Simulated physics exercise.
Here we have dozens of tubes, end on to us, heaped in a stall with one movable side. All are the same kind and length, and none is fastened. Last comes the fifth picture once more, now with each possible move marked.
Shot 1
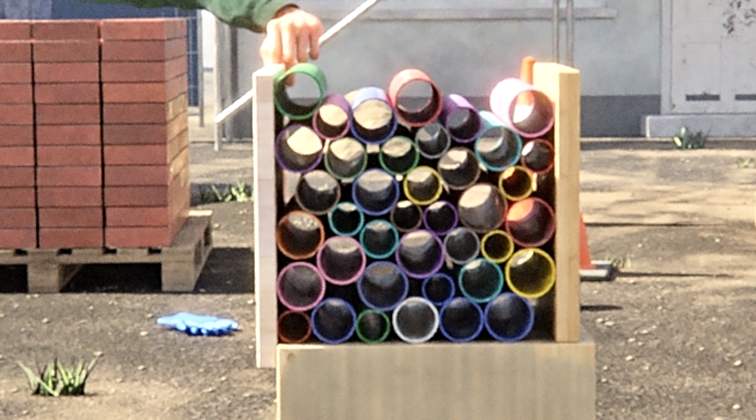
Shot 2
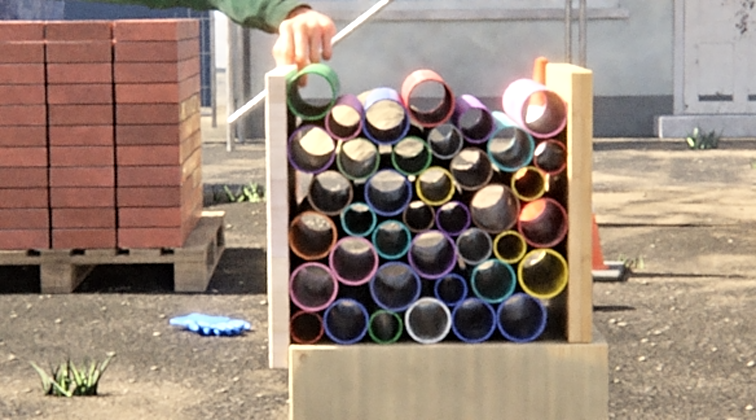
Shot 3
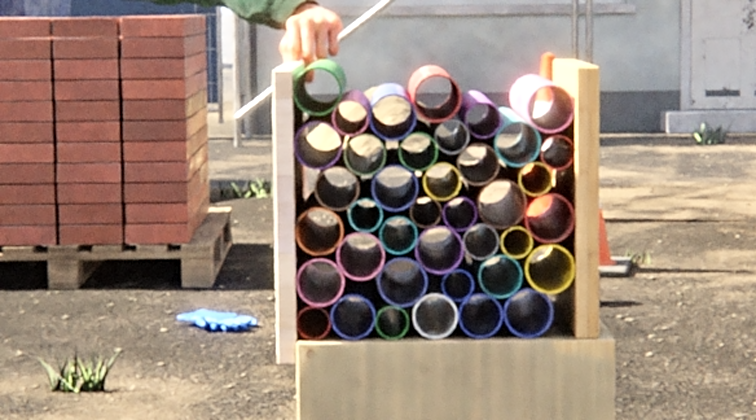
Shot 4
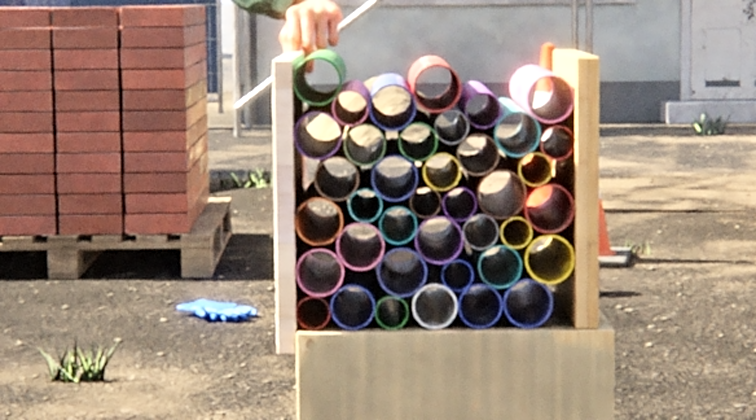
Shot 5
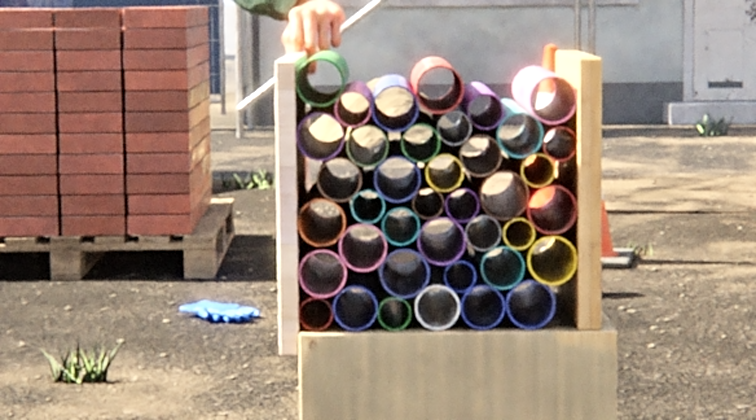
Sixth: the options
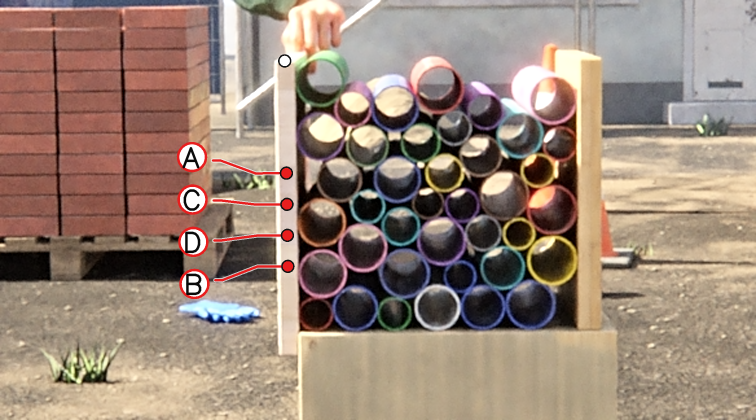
A hand in a green sleeve rested on the top left of a wooden stall heaped with colourful tubes, and nothing in the stack visibly shifted while the whole view wobbled slightly.
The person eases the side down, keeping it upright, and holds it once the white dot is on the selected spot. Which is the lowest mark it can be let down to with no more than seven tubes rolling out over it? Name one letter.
It can be let down to D.
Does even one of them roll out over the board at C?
Yes, at C.
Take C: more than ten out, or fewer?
Fewer than ten.
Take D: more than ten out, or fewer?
At D, fewer than ten.
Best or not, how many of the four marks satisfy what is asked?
Three of the four.
On the marked copy, A at (286, 173); B at (288, 266); C at (287, 204); D at (287, 236); the white dot at (285, 61).
Taking D. A third of the way, top of the board (296, 143).
Two thirds of the way, top of the board (298, 233).
When it is over, top of the board (298, 235), seven out over the board.
As for the rest, A one out over the board; B more than seven out over the board; C six out over the board.
